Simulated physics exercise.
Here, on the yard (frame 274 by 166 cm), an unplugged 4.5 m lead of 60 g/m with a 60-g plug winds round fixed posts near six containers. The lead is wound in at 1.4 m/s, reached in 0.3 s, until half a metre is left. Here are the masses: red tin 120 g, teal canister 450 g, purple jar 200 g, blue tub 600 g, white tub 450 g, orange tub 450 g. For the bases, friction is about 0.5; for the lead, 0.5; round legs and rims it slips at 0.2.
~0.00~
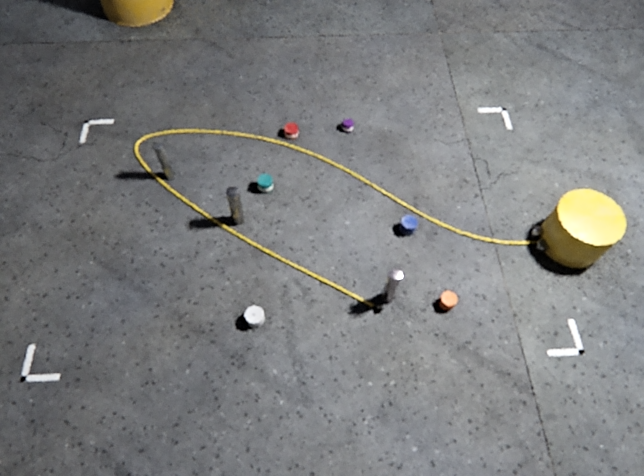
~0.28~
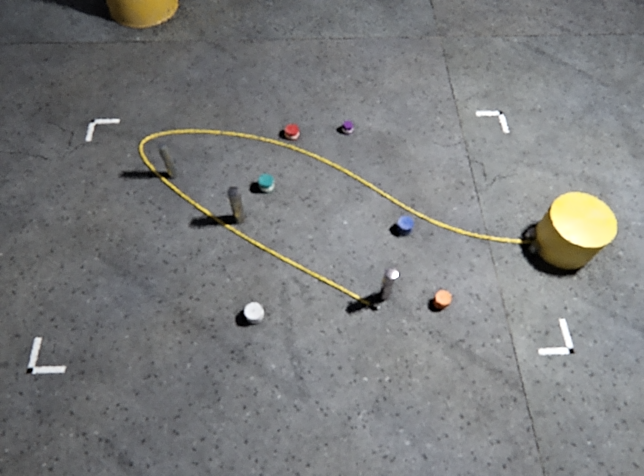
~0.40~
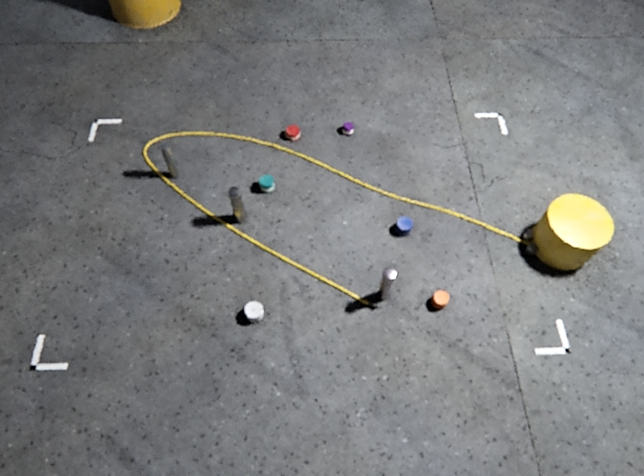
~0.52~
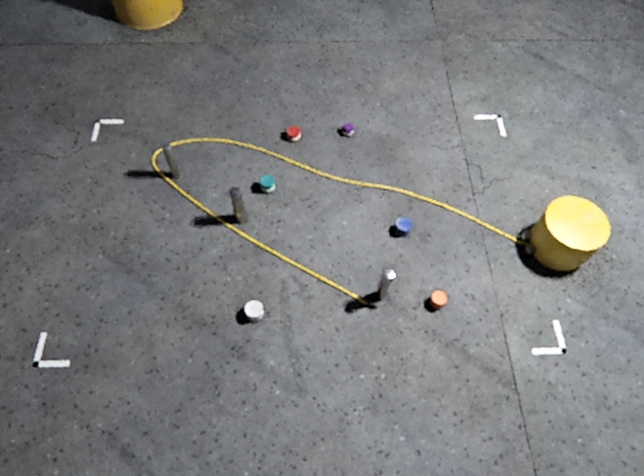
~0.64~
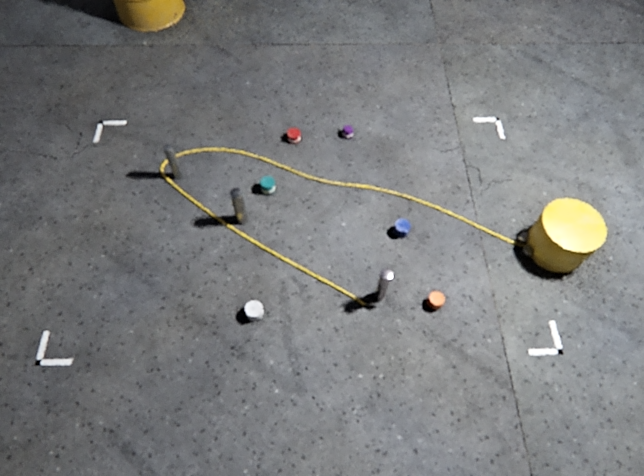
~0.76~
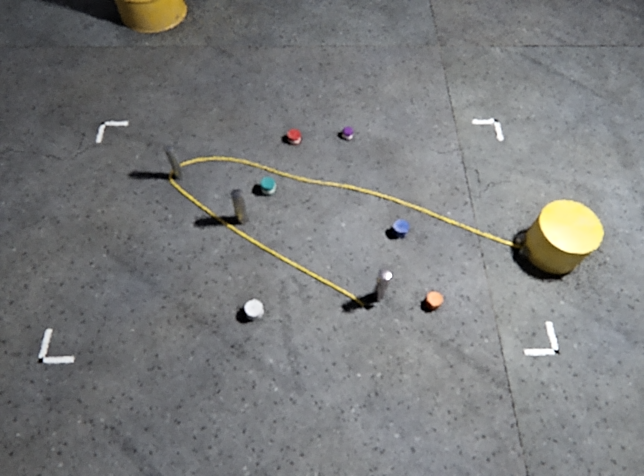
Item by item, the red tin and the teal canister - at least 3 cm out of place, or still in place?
As I see it, the red tin is displaced. The teal canister is not displaced.
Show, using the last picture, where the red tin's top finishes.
End position in the last picture: Approx. (346, 138).
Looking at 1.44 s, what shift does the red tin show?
For the red tin, the shift is 0 cm.
At 1.4 s, plug at (247, 235); nothing else has moved.
At 2.1 s, plug at (246, 140); nothing else has moved.
At 2.8 s, plug at (387, 178); red tin 35 cm off its start at (346, 138).
At 3.4 s, plug at (490, 230); red tin 35 cm off its start.
At 4.2 s, plug at (490, 230); red tin 35 cm off its start at (346, 138), teal canister 0 cm off its start at (268, 183).
